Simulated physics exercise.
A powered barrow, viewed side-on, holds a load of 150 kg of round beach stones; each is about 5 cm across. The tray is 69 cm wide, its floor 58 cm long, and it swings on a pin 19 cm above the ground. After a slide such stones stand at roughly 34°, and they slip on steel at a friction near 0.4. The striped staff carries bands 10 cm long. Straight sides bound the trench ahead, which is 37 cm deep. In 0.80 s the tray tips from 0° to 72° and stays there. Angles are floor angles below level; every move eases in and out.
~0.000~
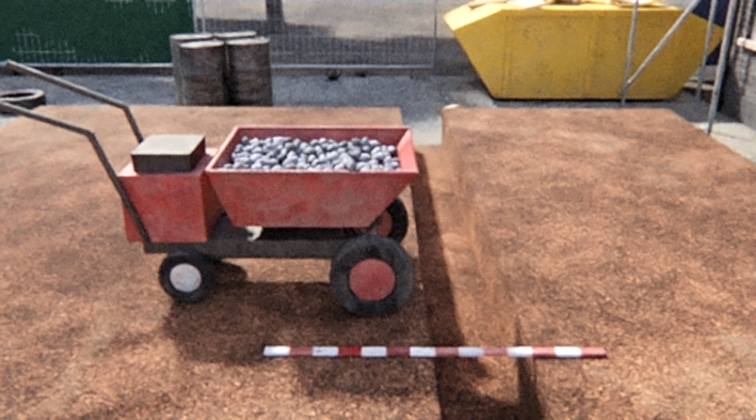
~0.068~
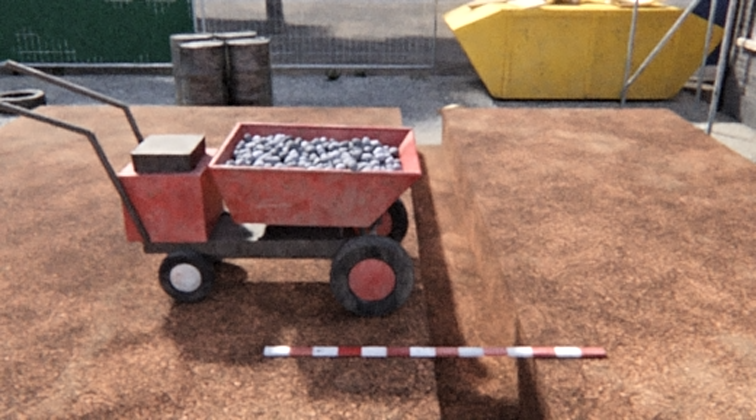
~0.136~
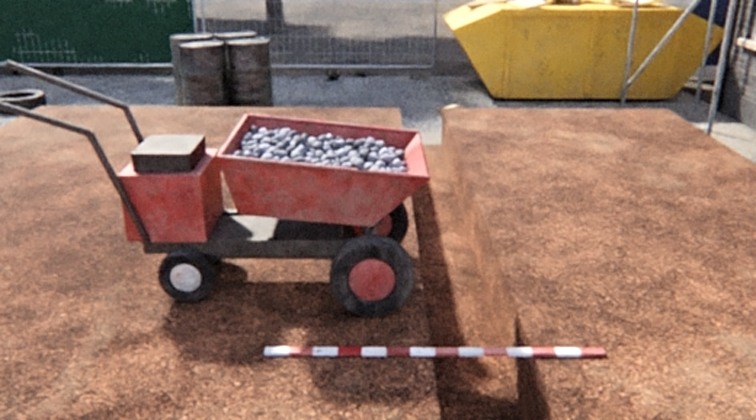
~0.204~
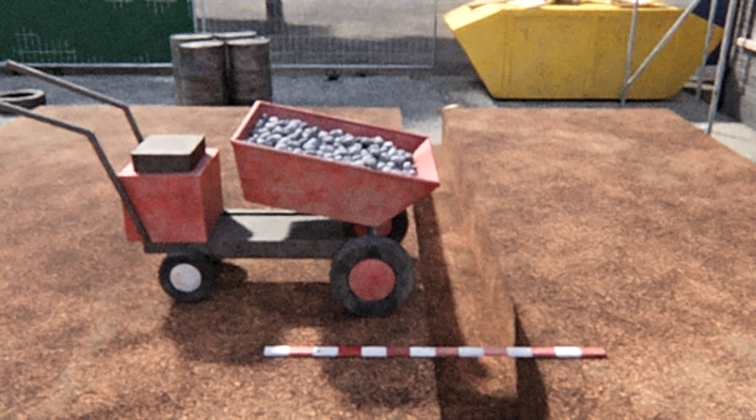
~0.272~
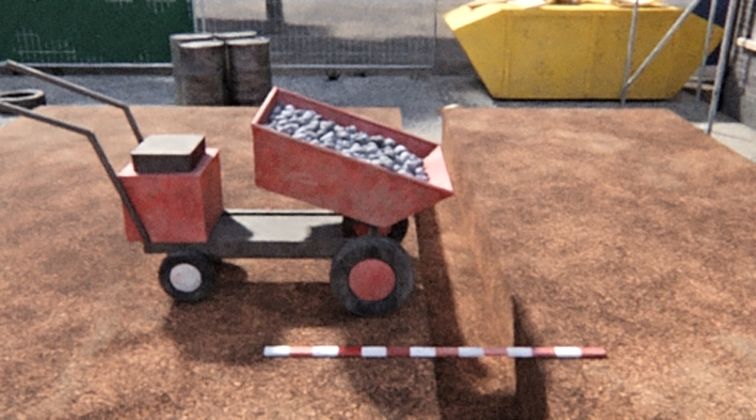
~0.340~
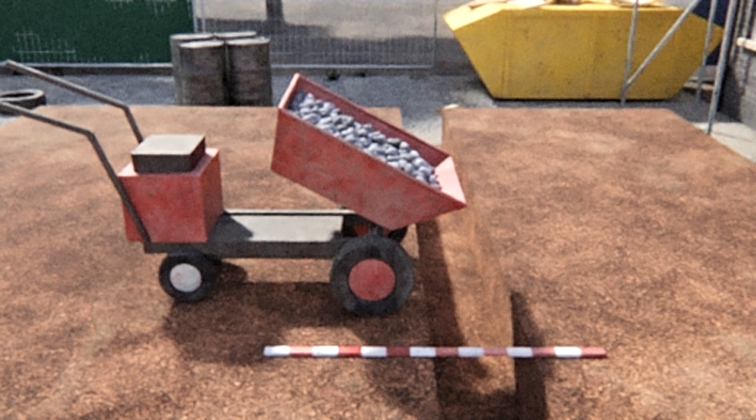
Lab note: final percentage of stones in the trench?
Approx. 31 %.
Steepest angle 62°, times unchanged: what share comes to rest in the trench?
Some 40 in a hundred, I'd say.
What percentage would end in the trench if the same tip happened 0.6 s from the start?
Around 25 per cent would end in the trench.
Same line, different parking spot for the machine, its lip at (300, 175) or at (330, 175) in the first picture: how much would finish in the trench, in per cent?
From the first place around 85 per cent, from the other around 100.
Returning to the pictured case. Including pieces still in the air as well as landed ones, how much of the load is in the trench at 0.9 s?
Close to 10 per cent has got there by then.
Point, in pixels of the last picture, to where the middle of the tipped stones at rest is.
Middle at around (549, 279), I'd say.
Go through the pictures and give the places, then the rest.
In the first picture, lip at (418, 173), floor tilted 0°, highest stones at (332, 148).
In the second picture, the tray is at 1°, its lip at (421, 174); the top of the load is at (313, 147); the stones move at 0.3 m/s on average.
In the third picture, the tray is at 6°, its lip at (429, 178); the top of the load is at (263, 141); the stones move at 0.7 m/s on average.
In the fourth picture, the tray is at 12°, its lip at (440, 184); the top of the load is at (267, 127); the stones move at 0.9 m/s on average.
In the fifth picture, lip at (453, 194), floor tilted 19°, highest stones at (282, 115); the stones move at 1.1 m/s on average.
In the sixth picture, lip at (466, 206), floor tilted 28°, highest stones at (300, 103); the stones move at 1.2 m/s on average.
After 0.6 s the floor is at 61°; 100 % in the tray; the foremost stones are at (479, 221).
After 0.9 s the floor is at 72°; 56 % in the tray, 8 % in the trench, 36 % past the trench; the foremost stones are at (578, 288).
After 1.2 s the floor is at 72°; 12 % in the tray, 18 % in the trench, 69 % past the trench; the foremost stones are at (721, 281).
After 3.2 s the floor is at 72°; 0 % in the tray, 31 % in the trench, 69 % past the trench; the foremost stones are past the picture's edge.
